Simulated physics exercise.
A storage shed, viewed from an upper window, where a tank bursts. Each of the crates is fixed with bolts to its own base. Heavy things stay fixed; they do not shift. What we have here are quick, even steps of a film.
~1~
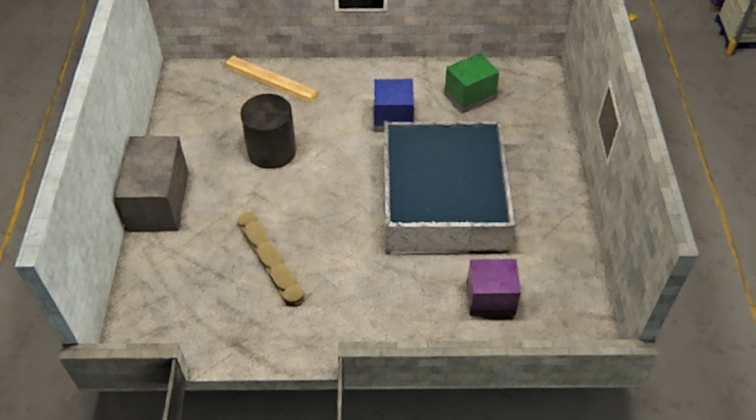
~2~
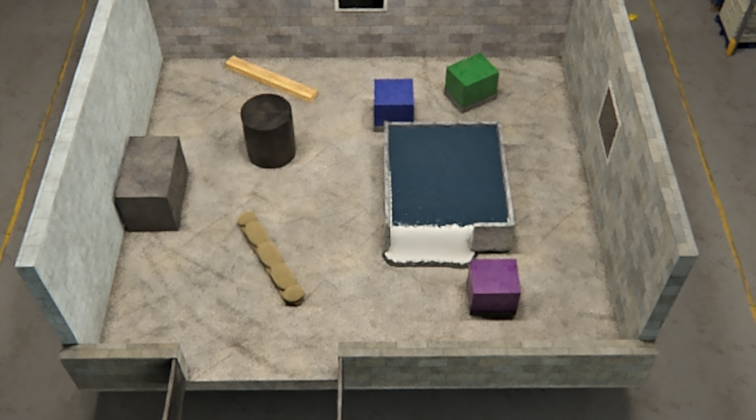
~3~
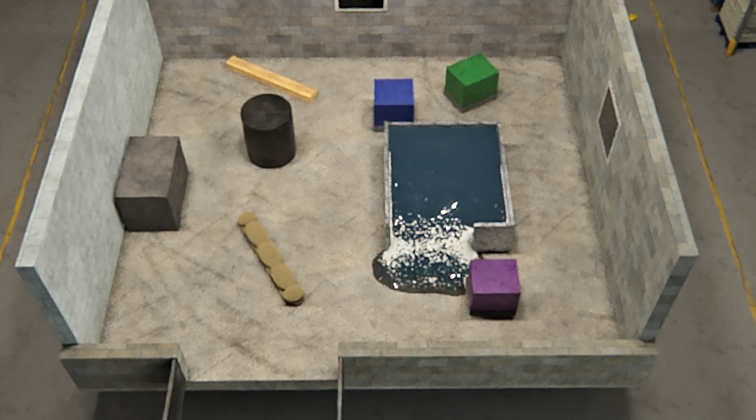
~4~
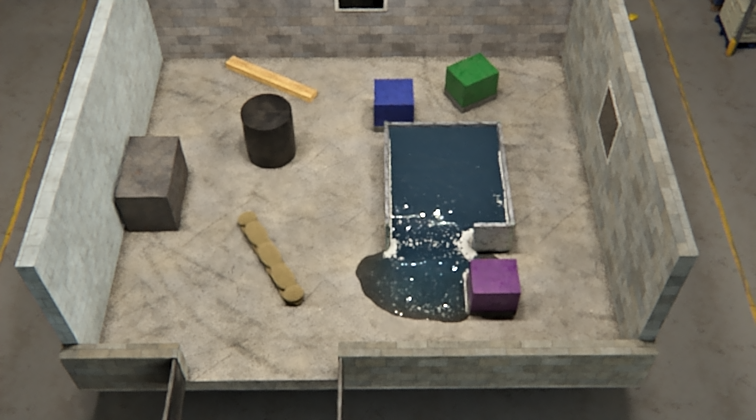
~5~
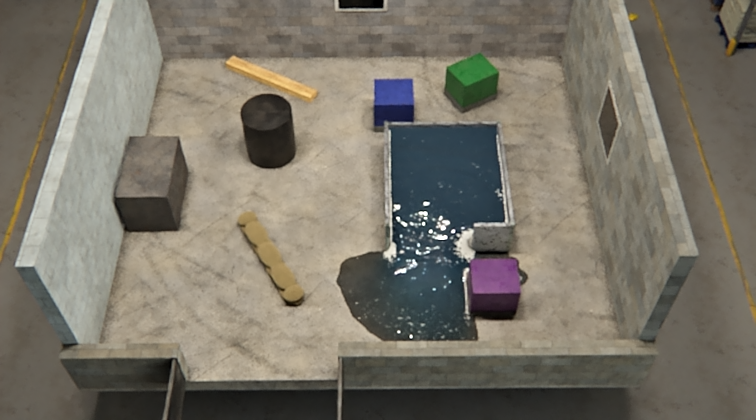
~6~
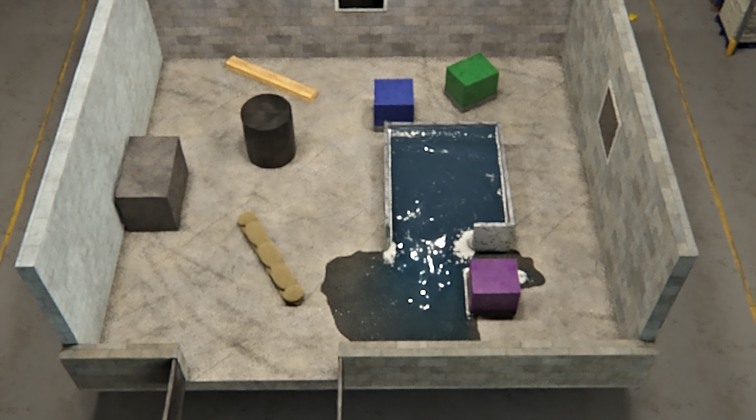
Dark water bursts through the front wall of a rectangular tank in a storage shed, foams white at the gap, then spreads across the floor in a widening pool and around the purple box, while the other objects stay still.
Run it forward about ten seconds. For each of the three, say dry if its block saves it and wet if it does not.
Green crate: Dry; blue crate: Dry; purple crate: Wet.
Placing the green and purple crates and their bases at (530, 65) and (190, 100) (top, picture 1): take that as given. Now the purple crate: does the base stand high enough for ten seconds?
The purple simply stays high and dry.
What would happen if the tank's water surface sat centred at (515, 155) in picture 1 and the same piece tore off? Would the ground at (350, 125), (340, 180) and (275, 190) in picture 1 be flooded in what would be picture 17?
As listed: Not flooded, not flooded, dry.
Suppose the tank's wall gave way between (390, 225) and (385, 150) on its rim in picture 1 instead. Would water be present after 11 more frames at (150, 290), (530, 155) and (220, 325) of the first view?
Drenched; spared; drenched.
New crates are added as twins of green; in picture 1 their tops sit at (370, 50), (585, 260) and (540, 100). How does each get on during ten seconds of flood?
One by one: Is not reached; gets flooded; is not reached.
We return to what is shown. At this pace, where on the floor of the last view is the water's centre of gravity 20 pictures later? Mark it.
Roughly (415, 266).
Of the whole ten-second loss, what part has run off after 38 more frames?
Roughly 70 percent.
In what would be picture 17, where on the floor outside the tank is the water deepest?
Around (437, 354).
A moment on, water covers 15 % of the floor; the green crate not reached, the blue crate not reached, the purple crate water round its plinth.
Next, water covers 25 % of the floor; the green crate not reached, the blue crate not reached, the purple crate water round its plinth.
Then, water covers 35 % of the floor; the green crate not reached, the blue crate not reached, the purple crate water round its plinth.
Later, water covers 60 % of the floor; the green crate water round its plinth, the blue crate not reached, the purple crate water round its plinth.
In the end, water covers 85 % of the floor; the green crate stayed above the water, the blue crate stayed above the water, the purple crate was topped.
